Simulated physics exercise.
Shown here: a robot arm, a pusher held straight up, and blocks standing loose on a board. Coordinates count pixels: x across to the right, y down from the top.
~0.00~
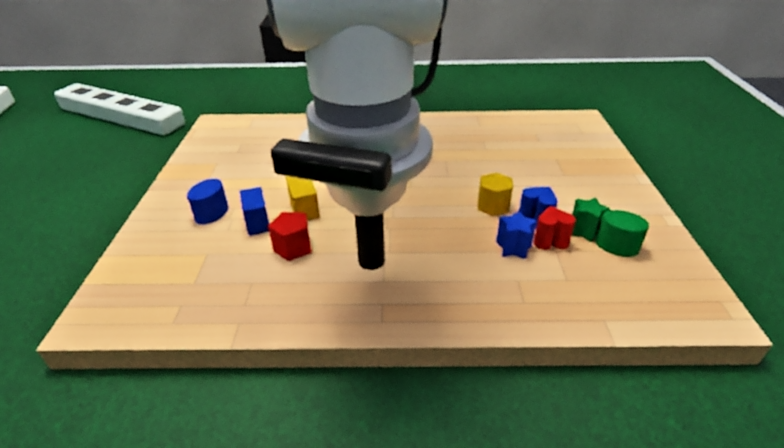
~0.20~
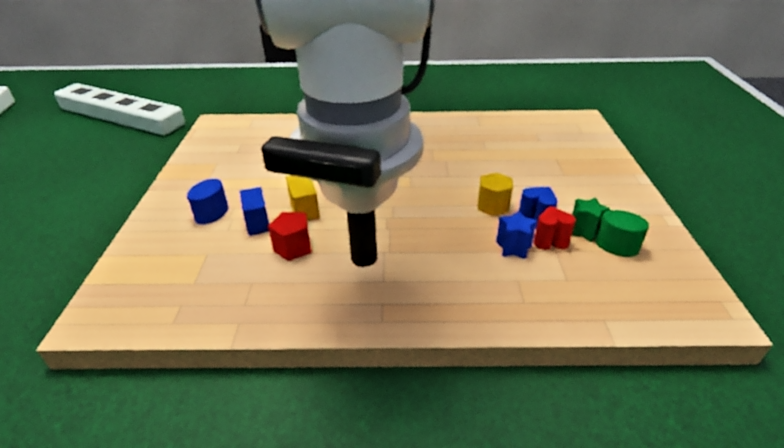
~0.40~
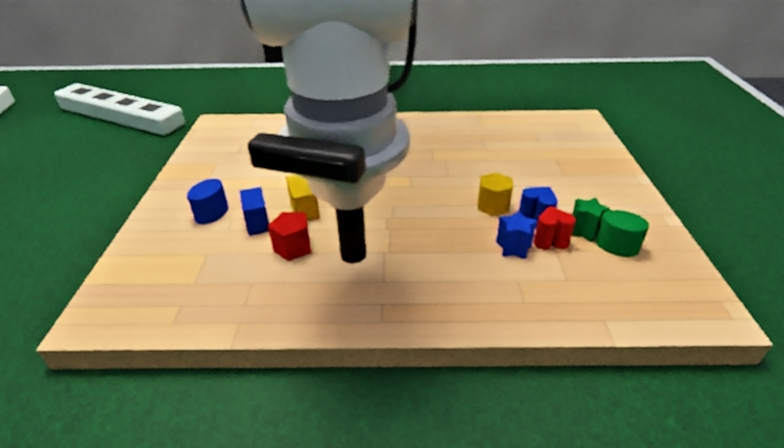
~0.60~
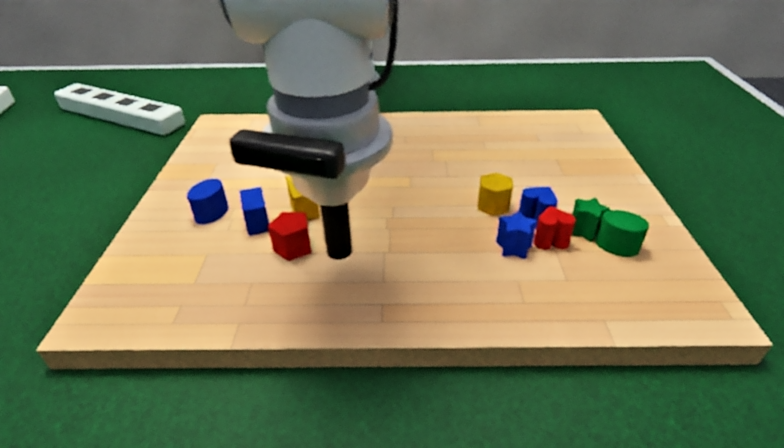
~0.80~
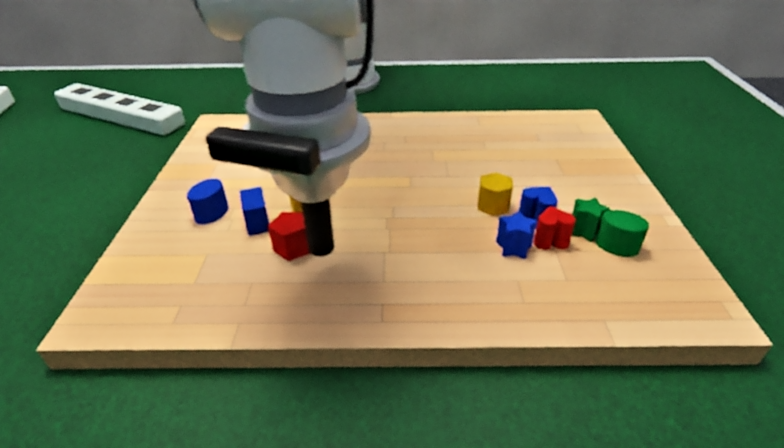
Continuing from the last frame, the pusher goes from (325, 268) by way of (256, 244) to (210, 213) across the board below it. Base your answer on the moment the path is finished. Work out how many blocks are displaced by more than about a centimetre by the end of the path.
It should be three or more.
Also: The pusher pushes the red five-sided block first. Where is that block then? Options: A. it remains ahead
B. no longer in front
B: No longer in front.
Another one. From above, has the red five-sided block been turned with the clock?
I expect so.
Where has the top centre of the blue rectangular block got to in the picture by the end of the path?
By then it is at (249, 187).
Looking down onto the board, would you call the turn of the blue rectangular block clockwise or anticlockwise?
Direction: Anticlockwise.
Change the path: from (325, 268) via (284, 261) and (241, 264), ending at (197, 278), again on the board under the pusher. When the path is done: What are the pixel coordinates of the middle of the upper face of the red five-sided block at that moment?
When the path ends, it will be at (274, 215).
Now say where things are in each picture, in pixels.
Pusher's lower end at (372, 262); blue oval at (205, 188); blue rectangular block at (252, 198); red five-sided block at (289, 222); yellow rectangular block at (301, 184), in the first picture.
Pusher at (364, 259); blocks still, in the second picture.
Pusher at (354, 255); blocks still, in the third picture.
Pusher at (340, 252); blocks still, in the fourth picture.
Pusher at (322, 248); blue oval at (205, 188); blue rectangular block at (252, 198); red five-sided block at (289, 222); yellow rectangular block hidden, in the fifth picture.
The first path, step by step. One third of the way, pusher at (272, 234); blue rectangular block at (250, 194); red five-sided block at (272, 209), turned 40° clockwise.
Two thirds of the way, pusher at (233, 215); blue rectangular block at (249, 187), turned 30° anticlockwise; red five-sided block at (269, 203), turned 65° clockwise.
At the end, pusher at (204, 195); blue oval at (194, 178); blue rectangular block at (249, 187), turned 30° anticlockwise; red five-sided block at (269, 203), turned 65° clockwise; yellow rectangular block still.
